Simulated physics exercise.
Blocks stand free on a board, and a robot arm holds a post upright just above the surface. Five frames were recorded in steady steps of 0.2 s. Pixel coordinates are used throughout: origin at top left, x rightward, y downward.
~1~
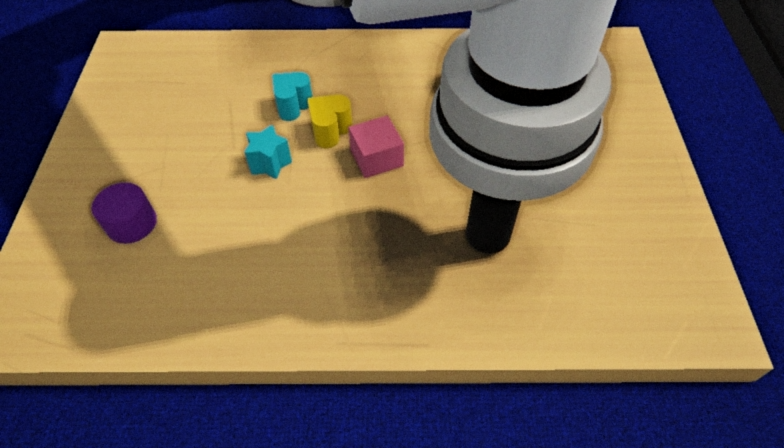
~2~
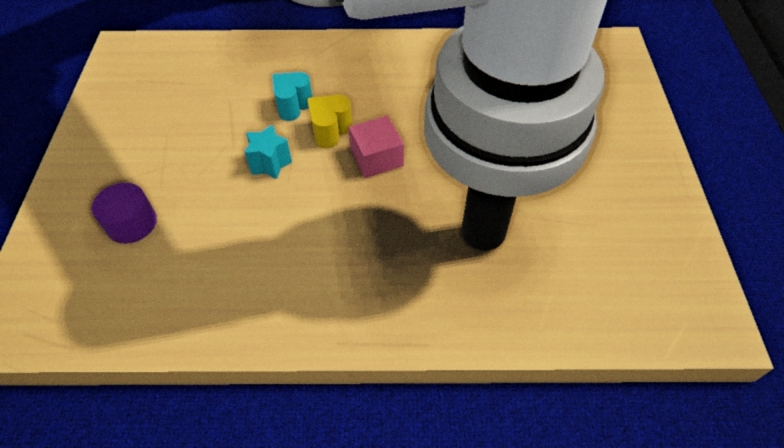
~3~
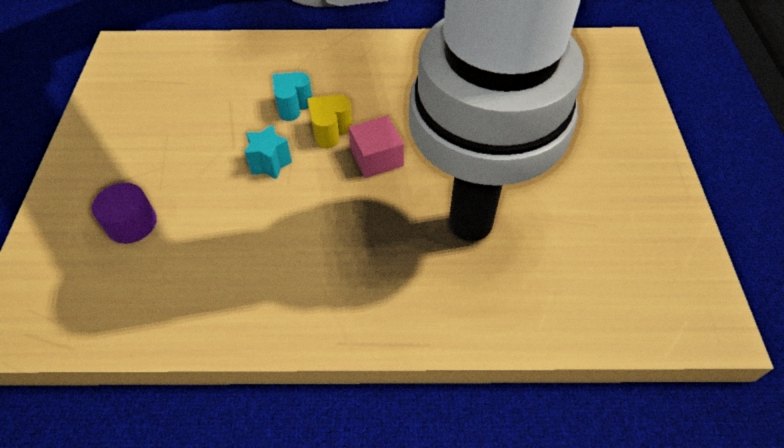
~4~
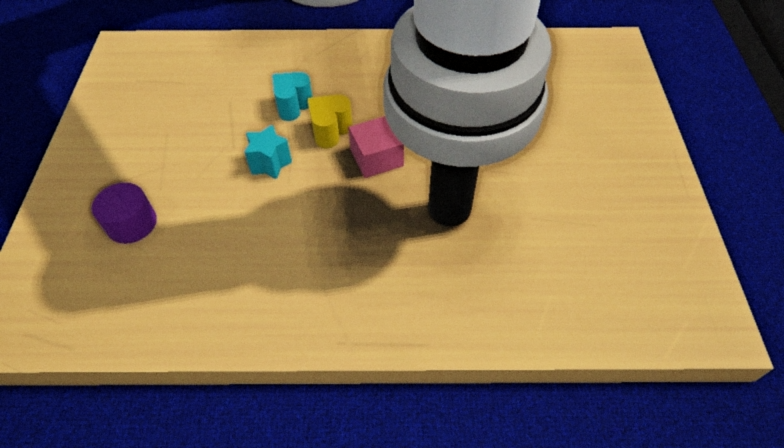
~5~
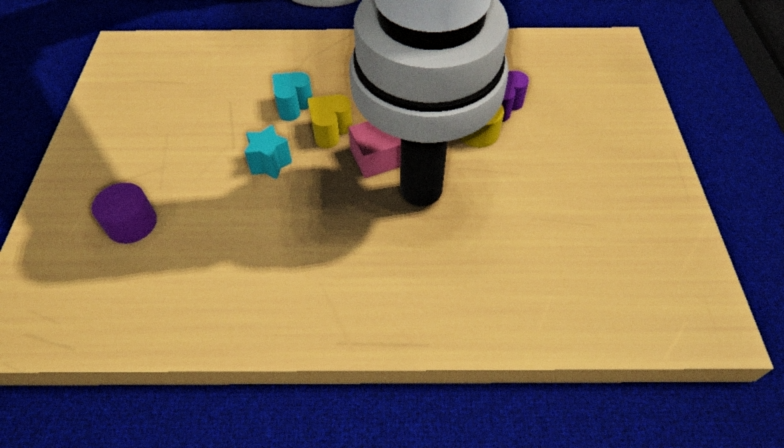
A robot arm moves a black post left and upward toward the still pink block.
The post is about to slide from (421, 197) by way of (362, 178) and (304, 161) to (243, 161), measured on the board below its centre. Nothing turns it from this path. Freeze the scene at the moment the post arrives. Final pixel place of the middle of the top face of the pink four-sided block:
Around (362, 121).
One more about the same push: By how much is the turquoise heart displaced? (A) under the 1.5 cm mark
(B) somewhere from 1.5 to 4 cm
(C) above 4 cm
Choice A: Under the 1.5 cm mark.
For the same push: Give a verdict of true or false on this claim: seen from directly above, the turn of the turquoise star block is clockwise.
That statement is not accurate.
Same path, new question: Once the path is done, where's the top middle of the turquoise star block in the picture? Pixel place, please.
The spot you're after is about (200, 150) in the image.
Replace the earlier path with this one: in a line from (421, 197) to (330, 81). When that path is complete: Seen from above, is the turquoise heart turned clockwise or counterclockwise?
My prediction: CW.
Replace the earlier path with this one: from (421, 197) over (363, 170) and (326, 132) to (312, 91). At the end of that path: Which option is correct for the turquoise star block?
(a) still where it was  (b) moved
a.
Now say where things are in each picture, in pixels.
The first frame shows post tip (488, 237); block tops, turquoise star block (264, 141); turquoise heart (289, 83); yellow heart (327, 108); pink four-sided block (376, 135).
The second frame shows post (483, 234); blocks unchanged.
The third frame shows post (470, 225); blocks unchanged.
The fourth frame shows post (449, 210); blocks unchanged.
The fifth frame shows post (421, 191); turquoise star block (264, 141); turquoise heart (289, 83); yellow heart (327, 108); pink four-sided block (376, 135).
On the path given first. One third of the way, post (361, 171); pink four-sided block (363, 123), turned 35° clockwise.
Two thirds of the way, post (303, 155); turquoise star block (255, 140); pink four-sided block (362, 121), turned 45° clockwise.
At the end, post (241, 155); turquoise star block (200, 150), turned 60° anticlockwise; turquoise heart in place; yellow heart in place; pink four-sided block (362, 121), turned 45° clockwise.
